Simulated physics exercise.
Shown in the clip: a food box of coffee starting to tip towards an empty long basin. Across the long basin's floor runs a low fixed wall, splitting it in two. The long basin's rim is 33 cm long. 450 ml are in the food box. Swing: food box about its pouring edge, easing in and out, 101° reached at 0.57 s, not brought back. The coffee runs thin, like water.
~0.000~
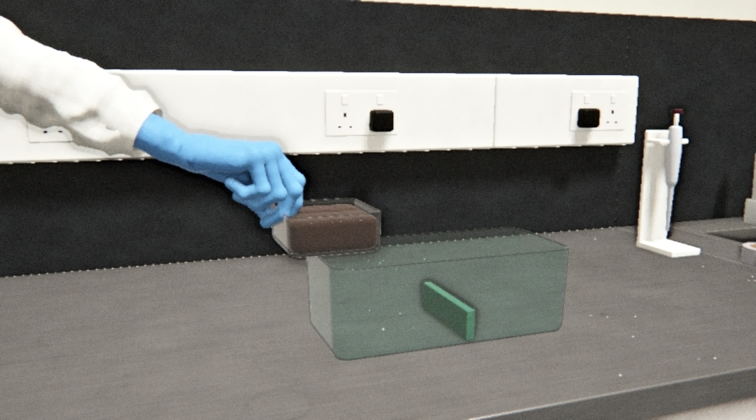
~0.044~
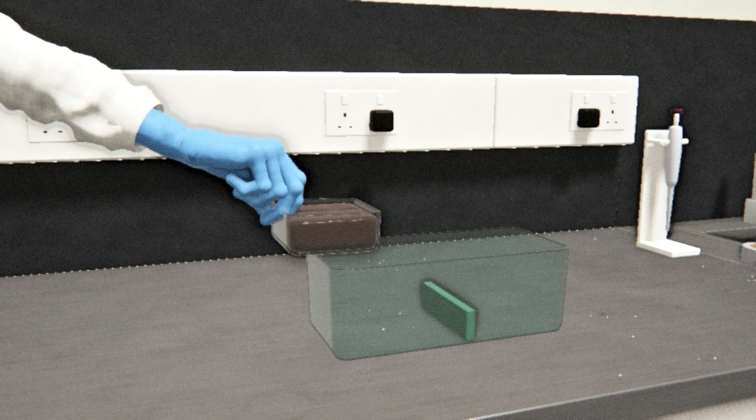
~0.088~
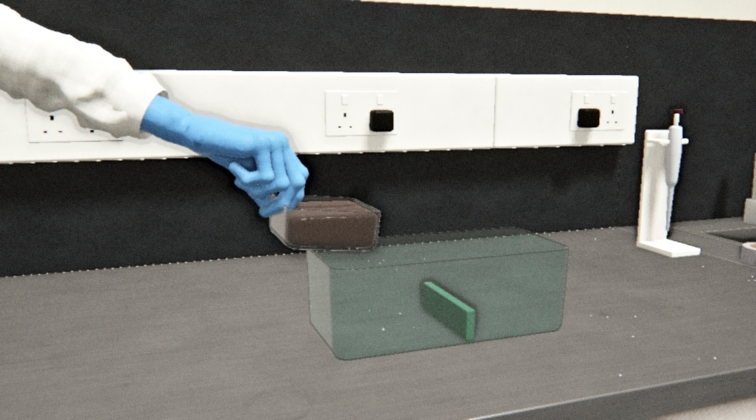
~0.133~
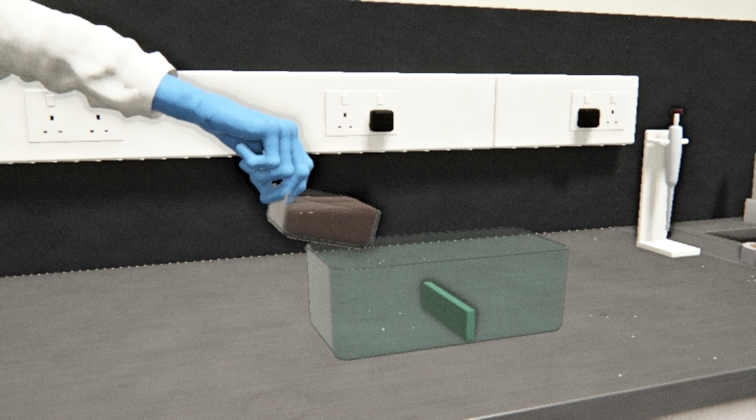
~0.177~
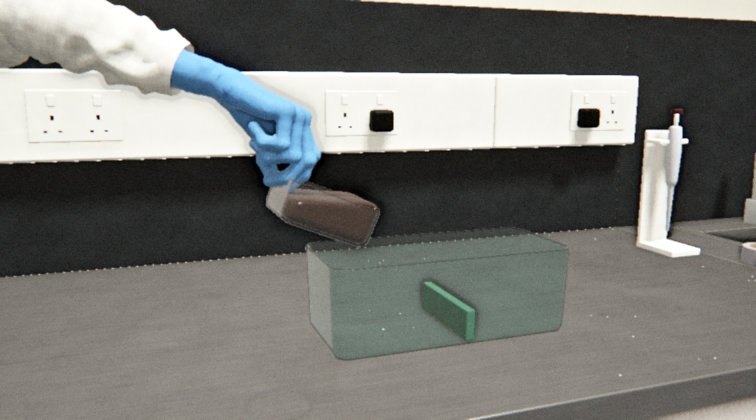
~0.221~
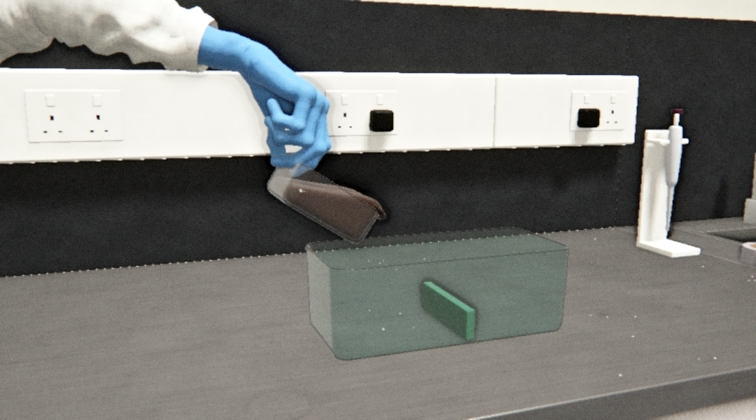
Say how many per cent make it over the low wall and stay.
About 15 per cent makes it over and stays.
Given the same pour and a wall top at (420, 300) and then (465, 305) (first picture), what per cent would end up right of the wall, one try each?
I'd say 70 percent on the first go, 20 percent on the next.
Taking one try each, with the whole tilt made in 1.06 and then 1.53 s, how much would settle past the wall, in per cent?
I'd say 5 percent on the first go, 0 percent on the next.
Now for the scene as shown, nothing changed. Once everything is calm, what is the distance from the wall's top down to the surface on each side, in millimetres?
Noted: Left near 24 mm, right near 36 mm.
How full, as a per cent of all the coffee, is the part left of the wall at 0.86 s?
Roughly 86 percent.
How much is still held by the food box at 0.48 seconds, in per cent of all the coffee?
Near 14 in a hundred.
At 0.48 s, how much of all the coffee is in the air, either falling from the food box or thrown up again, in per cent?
Around 48 in a hundred.
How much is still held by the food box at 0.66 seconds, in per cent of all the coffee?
I reckon near 2 per cent still sits there.
Then, 0.48 s in, the tilt is 94° and 15 per cent is still to pour, 38 is left of the wall and 0 right of it.
Then, 0.66 s in, the tilt is 101° and 2 per cent is still to pour, 86 is left of the wall and 10 right of it.
Then, 0.86 s in, the tilt is 101° and 0 per cent is still to pour, 85 is left of the wall and 10 right of it.
Then, 1.07 s in, the tilt is 101° and 0 per cent is still to pour, 85 is left of the wall and 11 right of it.
Finally, 81 per cent lies left of the wall, 15 right of it and 4 outside.
